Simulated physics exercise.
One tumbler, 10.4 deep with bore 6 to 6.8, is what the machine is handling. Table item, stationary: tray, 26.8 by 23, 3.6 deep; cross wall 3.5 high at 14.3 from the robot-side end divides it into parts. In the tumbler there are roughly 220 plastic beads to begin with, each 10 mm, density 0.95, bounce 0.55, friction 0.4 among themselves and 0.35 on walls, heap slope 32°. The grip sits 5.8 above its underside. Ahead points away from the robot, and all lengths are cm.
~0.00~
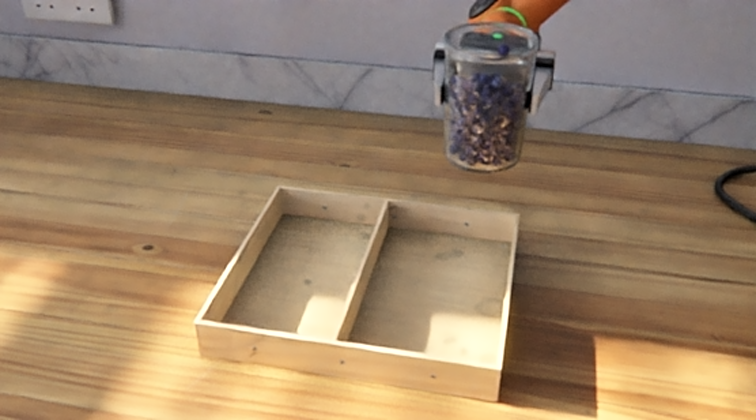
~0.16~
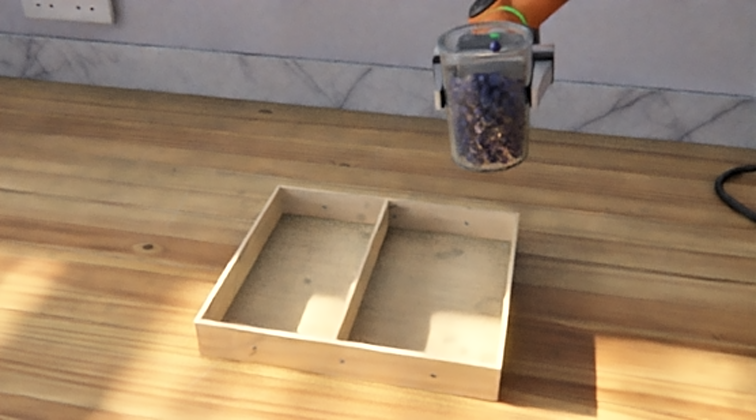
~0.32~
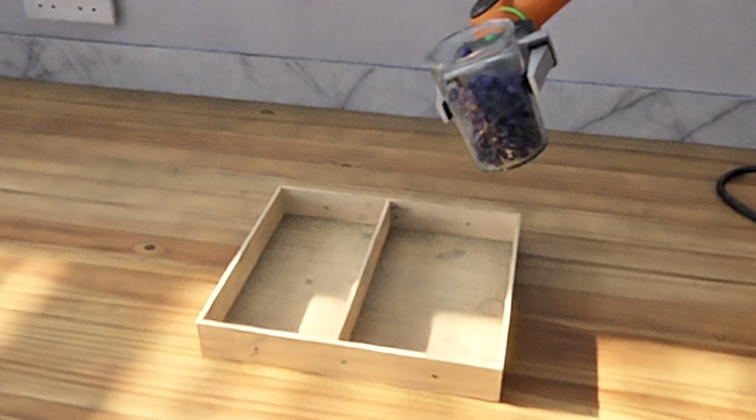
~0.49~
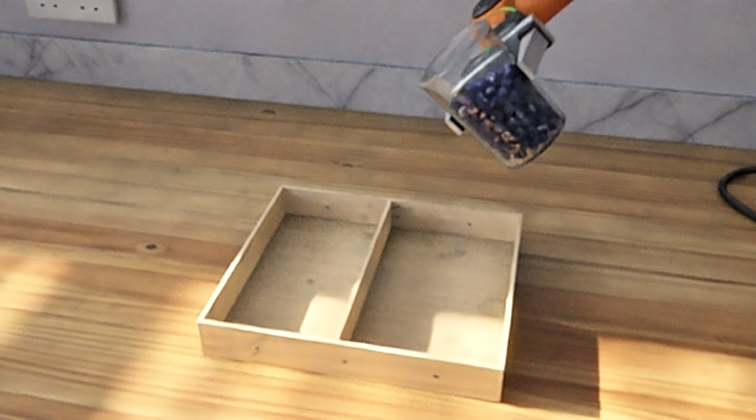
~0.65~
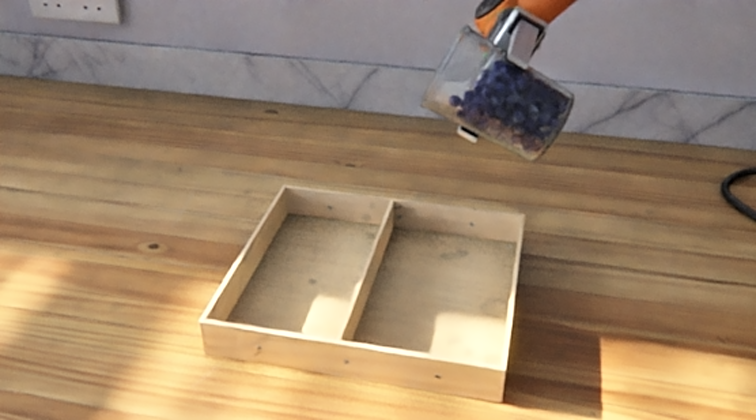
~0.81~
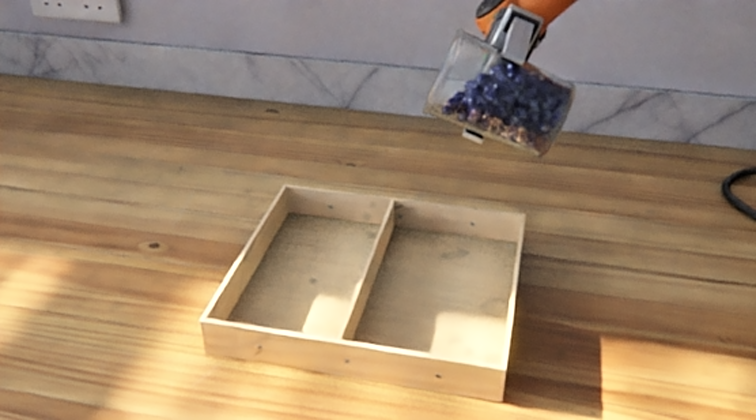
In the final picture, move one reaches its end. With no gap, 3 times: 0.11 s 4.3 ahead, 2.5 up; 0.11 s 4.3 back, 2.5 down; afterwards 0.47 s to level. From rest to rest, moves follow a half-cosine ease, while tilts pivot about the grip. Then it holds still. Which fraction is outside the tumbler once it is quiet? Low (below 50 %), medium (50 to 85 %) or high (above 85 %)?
Medium.
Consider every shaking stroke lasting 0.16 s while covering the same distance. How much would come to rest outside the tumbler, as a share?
Then roughly 50 percent.
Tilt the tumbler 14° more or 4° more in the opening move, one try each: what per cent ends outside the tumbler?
About 100 and 85 per cent.
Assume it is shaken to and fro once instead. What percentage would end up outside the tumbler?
I'd expect something close to 60 per cent.
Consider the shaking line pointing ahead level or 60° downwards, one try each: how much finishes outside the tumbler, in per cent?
Try one gives about 55 in a hundred, try two about 10 in a hundred.
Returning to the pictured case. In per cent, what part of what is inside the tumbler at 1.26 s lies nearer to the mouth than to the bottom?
Mouth half: Close to 85 per cent.
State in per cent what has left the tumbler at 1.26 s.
65 %.
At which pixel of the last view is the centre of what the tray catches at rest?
It sits close to (312, 275).
After 1.26 s, tilted 70° forward, highest piece 24 above the table; 97 in the far-side part, 79 in the tumbler, 14 in the robot-side part, 29 in flight or on a rim.
After 1.71 s, tilted 33° forward, highest piece 23 above the table; 115 in the far-side part, 55 in the tumbler, 38 in the robot-side part, 9 on the table or floor, 2 in flight or on a rim.
After 2.14 s, level, highest piece 22 above the table; 115 in the far-side part, 55 in the tumbler, 39 in the robot-side part, 10 on the table or floor.
After 3.19 s, level, highest piece 22 above the table; 115 in the far-side part, 55 in the tumbler, 39 in the robot-side part, 10 on the table or floor.
In the end, 115 in the far-side part, 55 in the tumbler, 39 in the robot-side part, 10 on the table or floor. That is 75 % outside the tumbler.
